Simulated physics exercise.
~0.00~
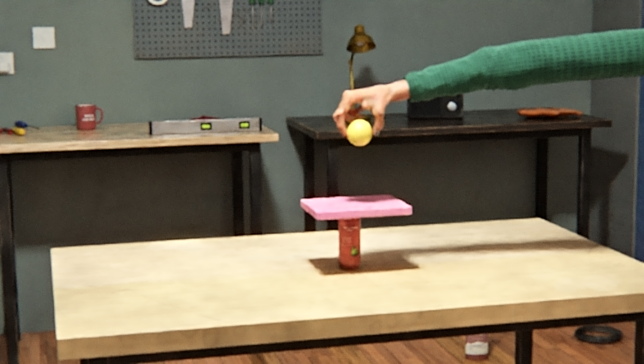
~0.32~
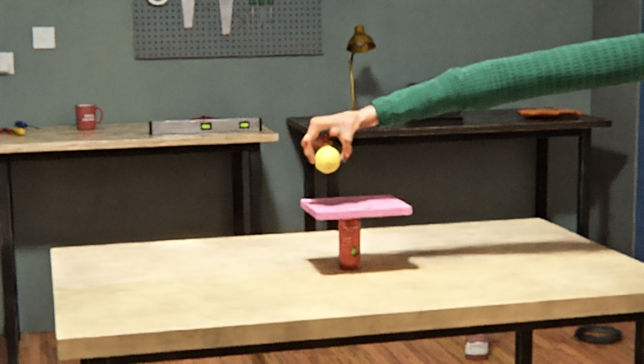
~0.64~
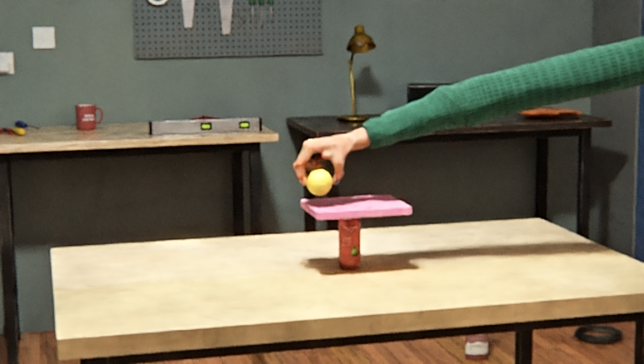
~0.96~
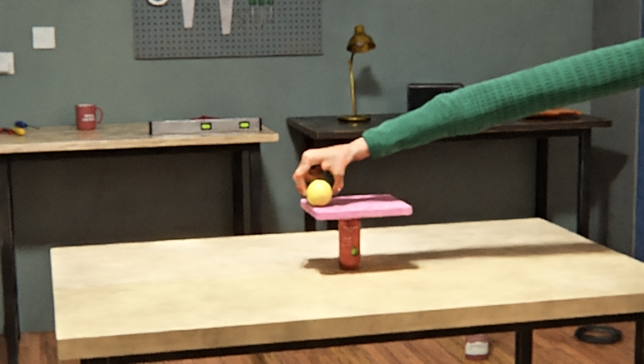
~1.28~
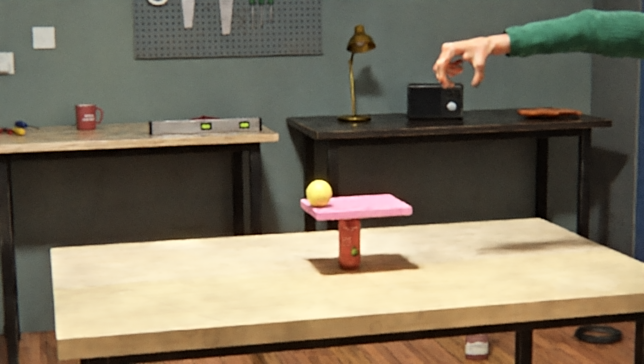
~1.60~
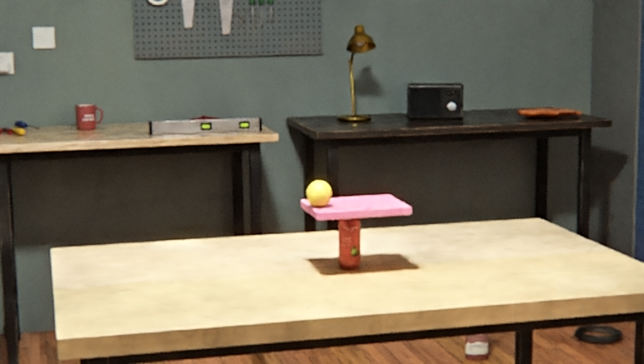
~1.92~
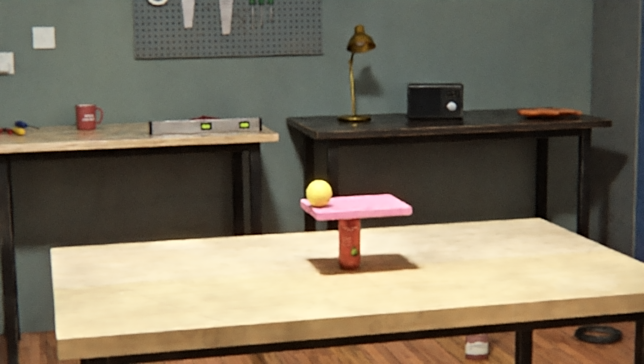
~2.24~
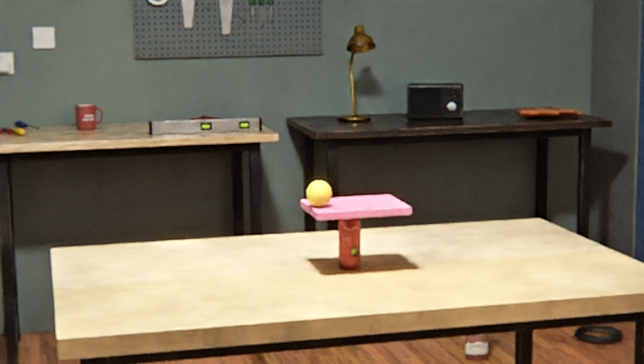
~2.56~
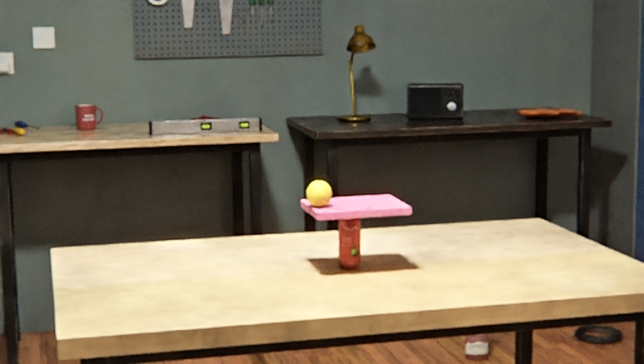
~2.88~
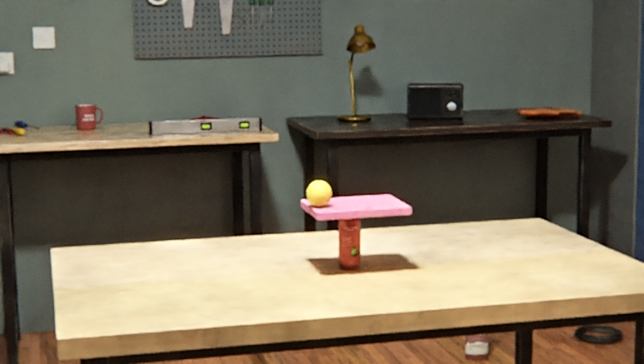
A hand in a green sleeve lowered a yellow lemon onto the left end of a pink lid balanced on a red can, then let go and drew away to the right. The lemon stayed put and the stack remained standing.
